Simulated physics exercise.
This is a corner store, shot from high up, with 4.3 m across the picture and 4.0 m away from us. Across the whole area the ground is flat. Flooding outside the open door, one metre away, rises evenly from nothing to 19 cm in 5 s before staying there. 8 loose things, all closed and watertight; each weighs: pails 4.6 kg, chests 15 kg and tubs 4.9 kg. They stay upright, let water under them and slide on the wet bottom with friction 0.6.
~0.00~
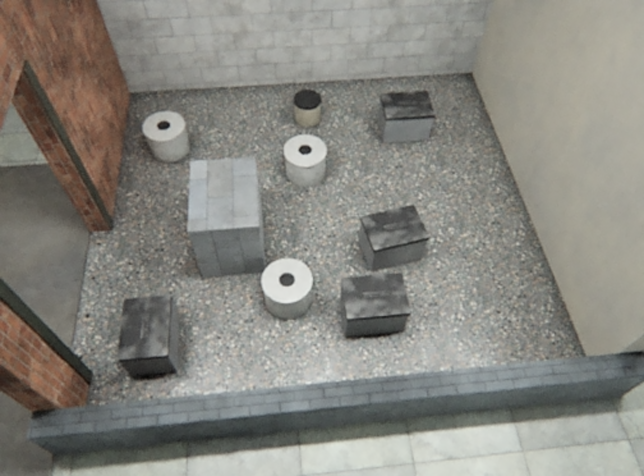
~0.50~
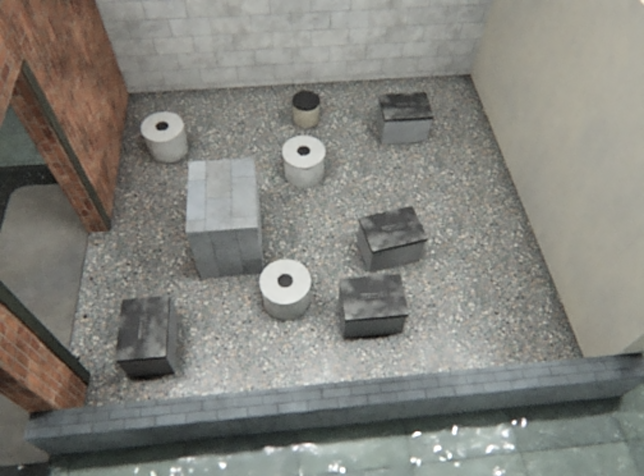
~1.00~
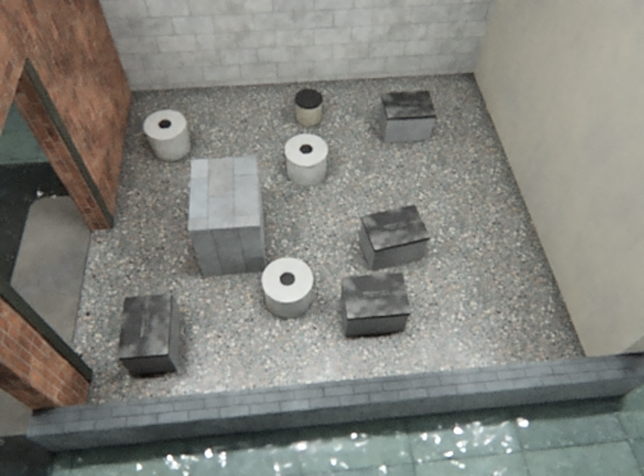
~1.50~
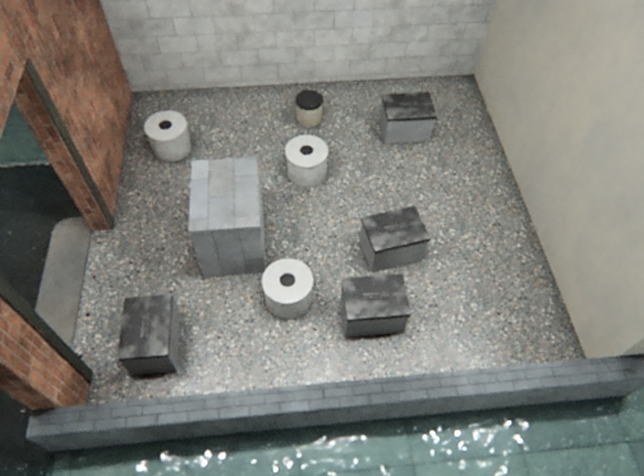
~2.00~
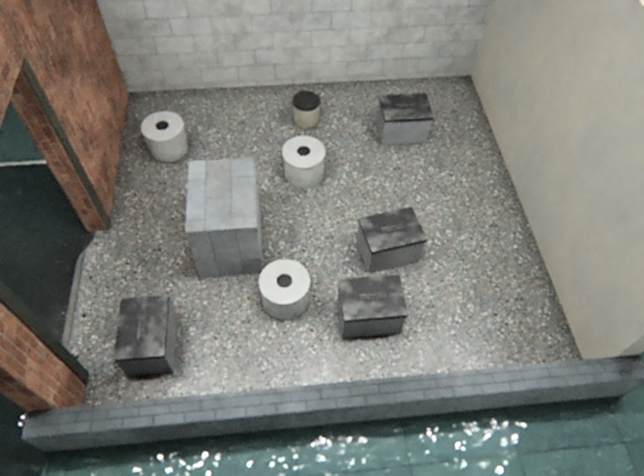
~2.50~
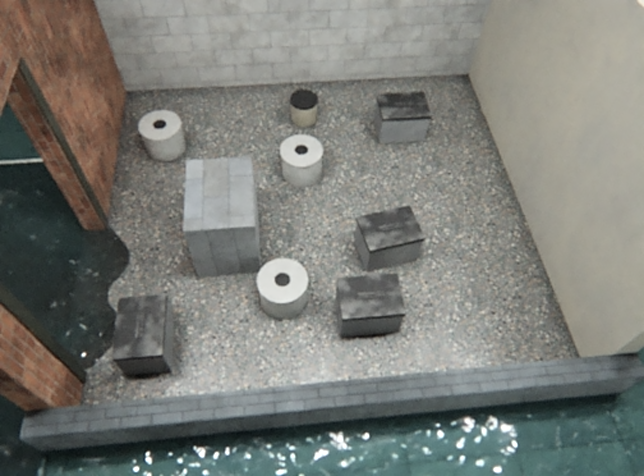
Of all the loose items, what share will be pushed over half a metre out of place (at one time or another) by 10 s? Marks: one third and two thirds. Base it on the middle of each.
The fraction is neither low nor high.
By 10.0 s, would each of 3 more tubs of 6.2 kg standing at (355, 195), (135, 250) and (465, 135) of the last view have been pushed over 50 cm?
So the first ends up below the threshold, the second past the threshold, the third below the threshold.
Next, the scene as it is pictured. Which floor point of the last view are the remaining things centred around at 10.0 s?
Mean floor pixel: About (372, 177).
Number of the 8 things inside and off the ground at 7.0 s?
My tally comes to 3.
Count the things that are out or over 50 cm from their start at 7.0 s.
It comes to 3.
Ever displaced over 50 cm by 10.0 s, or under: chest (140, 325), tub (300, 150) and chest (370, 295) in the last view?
Taking them in turn, the first is beyond the limit, the second within the limit and the third beyond the limit.
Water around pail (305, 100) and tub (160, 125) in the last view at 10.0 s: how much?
First roughly 5 cm, second roughly 9 cm.
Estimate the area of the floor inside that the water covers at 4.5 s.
The covered patch comes to about 3.0 m2.
After 3.5 s 0 of 8 are over 50 cm from their spots; 0 afloat.
After 4.5 s 0 of 8 are over 50 cm from their spots; 0 afloat.
After 7.0 s 3 of 8 are over 50 cm from their spots; 3 afloat.
After 10.0 s 4 of 8 are over 50 cm from their spots, and 4 have been at some point; 5 afloat.
